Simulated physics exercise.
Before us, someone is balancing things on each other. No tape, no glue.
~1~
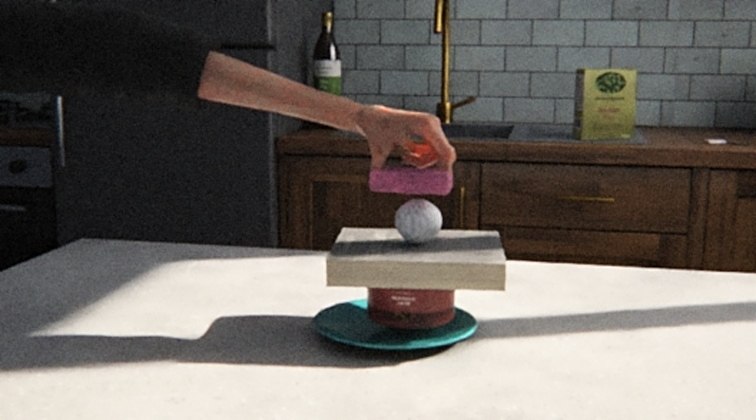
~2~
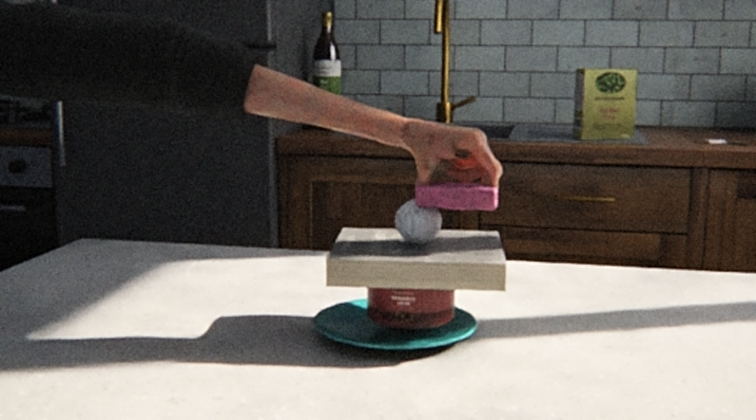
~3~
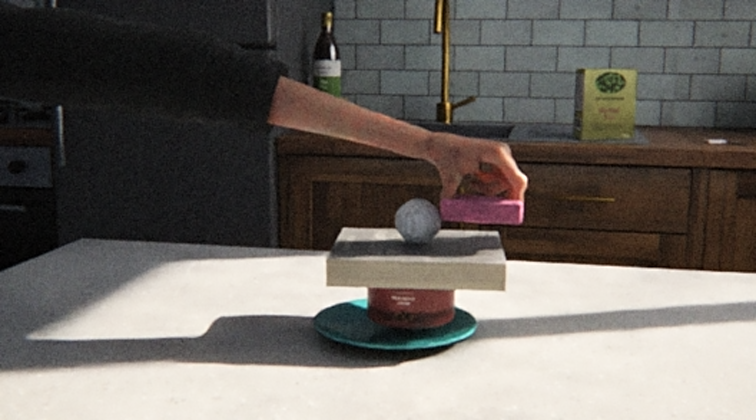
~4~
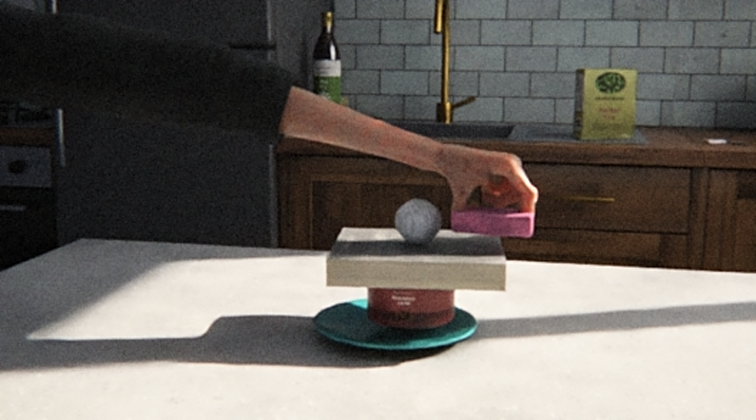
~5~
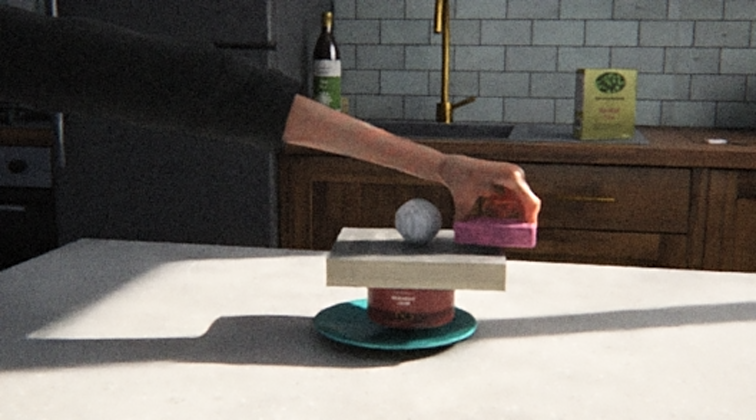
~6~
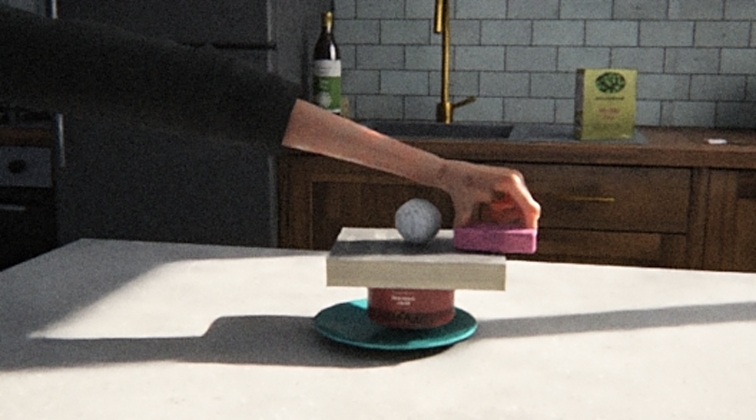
The footage shows a hand carrying a pink sponge rightward and down past a pale ball, then setting it on the right edge of a grey book that rests on a red tub and teal plate, keeping hold of it.
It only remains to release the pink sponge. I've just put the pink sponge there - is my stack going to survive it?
Yes, your stack survives.
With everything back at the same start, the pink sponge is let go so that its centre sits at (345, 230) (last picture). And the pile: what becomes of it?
Then it holds.
Then, 0.40 s after the last picture, nothing has stirred.
Then, 1.10 s after the last picture, pink sponge resting near (495, 238).
At rest, all 5 in place. Seen from the same camera at the end, pink sponge near (495, 237). The pile holds.
